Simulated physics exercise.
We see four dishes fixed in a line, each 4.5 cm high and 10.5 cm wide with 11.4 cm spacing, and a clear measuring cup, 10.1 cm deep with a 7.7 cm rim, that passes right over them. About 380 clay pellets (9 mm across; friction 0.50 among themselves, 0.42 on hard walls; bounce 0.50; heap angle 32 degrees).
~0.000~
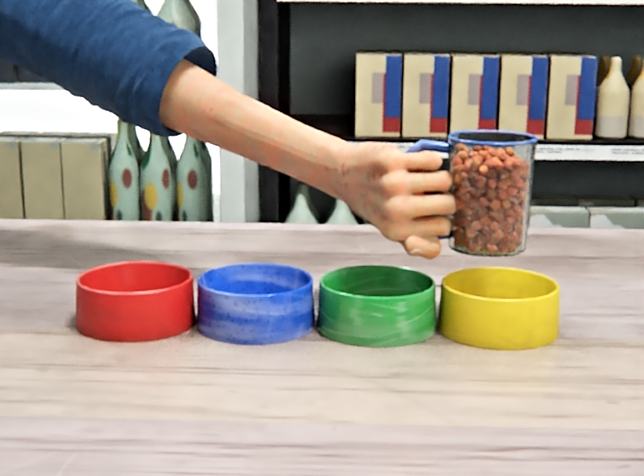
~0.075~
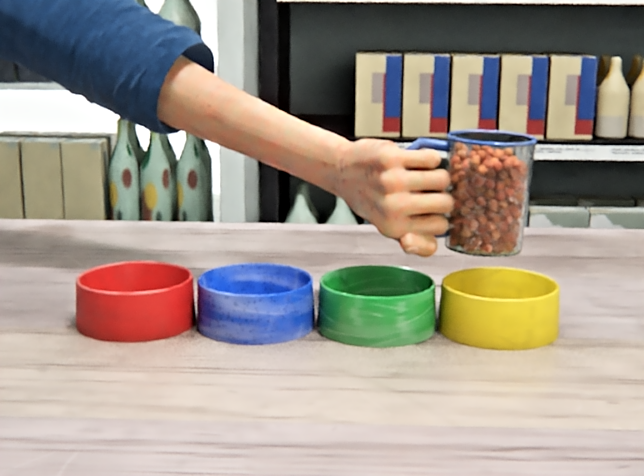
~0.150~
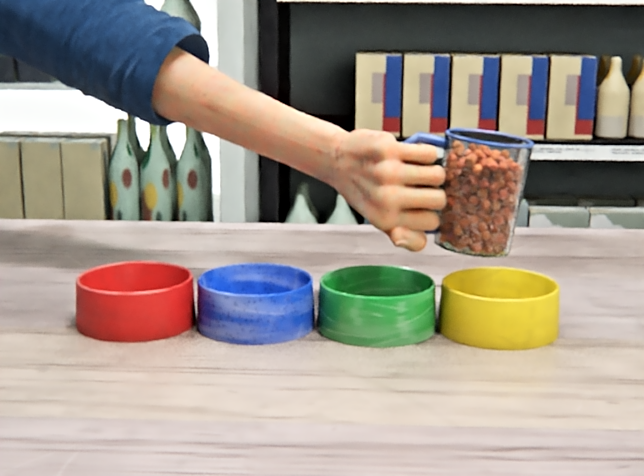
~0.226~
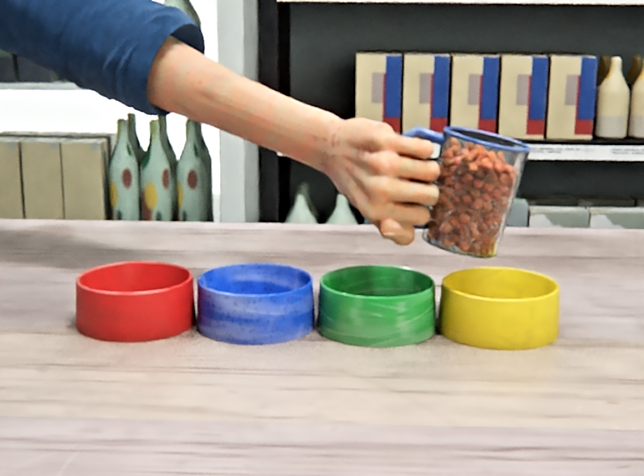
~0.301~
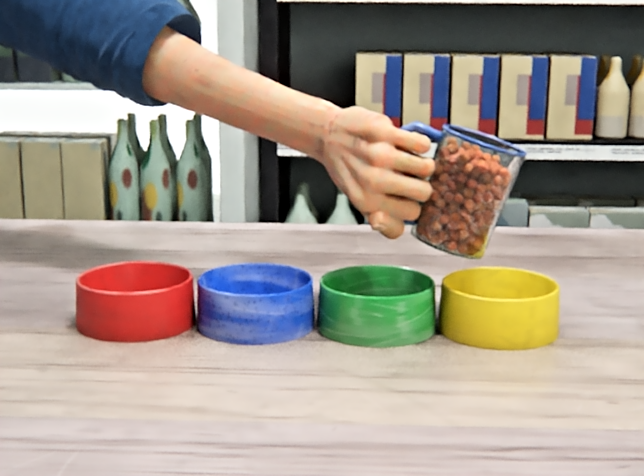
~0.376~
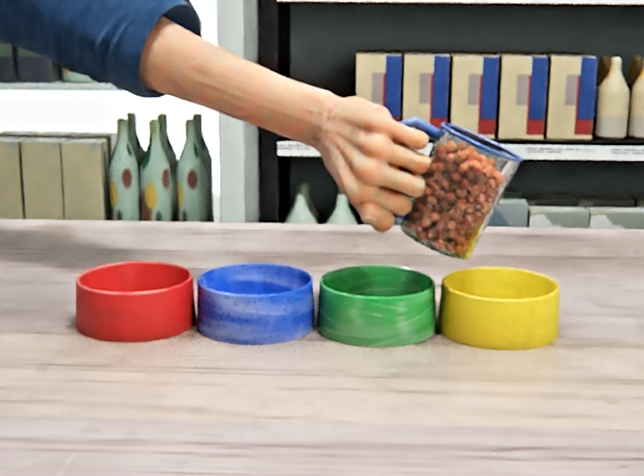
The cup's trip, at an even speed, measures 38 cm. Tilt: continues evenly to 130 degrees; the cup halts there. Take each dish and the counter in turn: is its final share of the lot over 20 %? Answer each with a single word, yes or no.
Red dish no, blue dish no, green dish yes, yellow dish no, counter no.
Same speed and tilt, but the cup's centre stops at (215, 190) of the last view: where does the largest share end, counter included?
Most of it ends up at green.
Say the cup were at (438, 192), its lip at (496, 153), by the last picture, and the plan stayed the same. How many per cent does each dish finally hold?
Then red 50, blue 40, green 0, and yellow 0.
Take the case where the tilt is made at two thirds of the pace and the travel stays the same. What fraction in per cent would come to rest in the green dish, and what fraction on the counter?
Shares: Green dish 40, counter 10.
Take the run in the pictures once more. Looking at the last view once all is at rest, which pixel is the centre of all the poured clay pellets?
After settling, the middle sits near (373, 302).
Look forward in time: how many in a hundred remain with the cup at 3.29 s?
Some 0 per cent of the load.
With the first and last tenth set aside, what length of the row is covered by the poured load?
Some 7 centimetres.
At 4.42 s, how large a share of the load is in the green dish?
Share at that time: Approx. 95 per cent.
Then, at 2.13 s, tilt 130 degrees; cup holds 0 %, green 95 %.
Then, at 3.29 s, tilt 130 degrees; cup holds 0 %, green 95 %.
After 4.42 s, tilt 130 degrees; cup holds 0 %, green 95 %.
In the end, at 4.7 s, red 0 %, blue 0 %, green 95 %, yellow 0 %, counter 5 %.
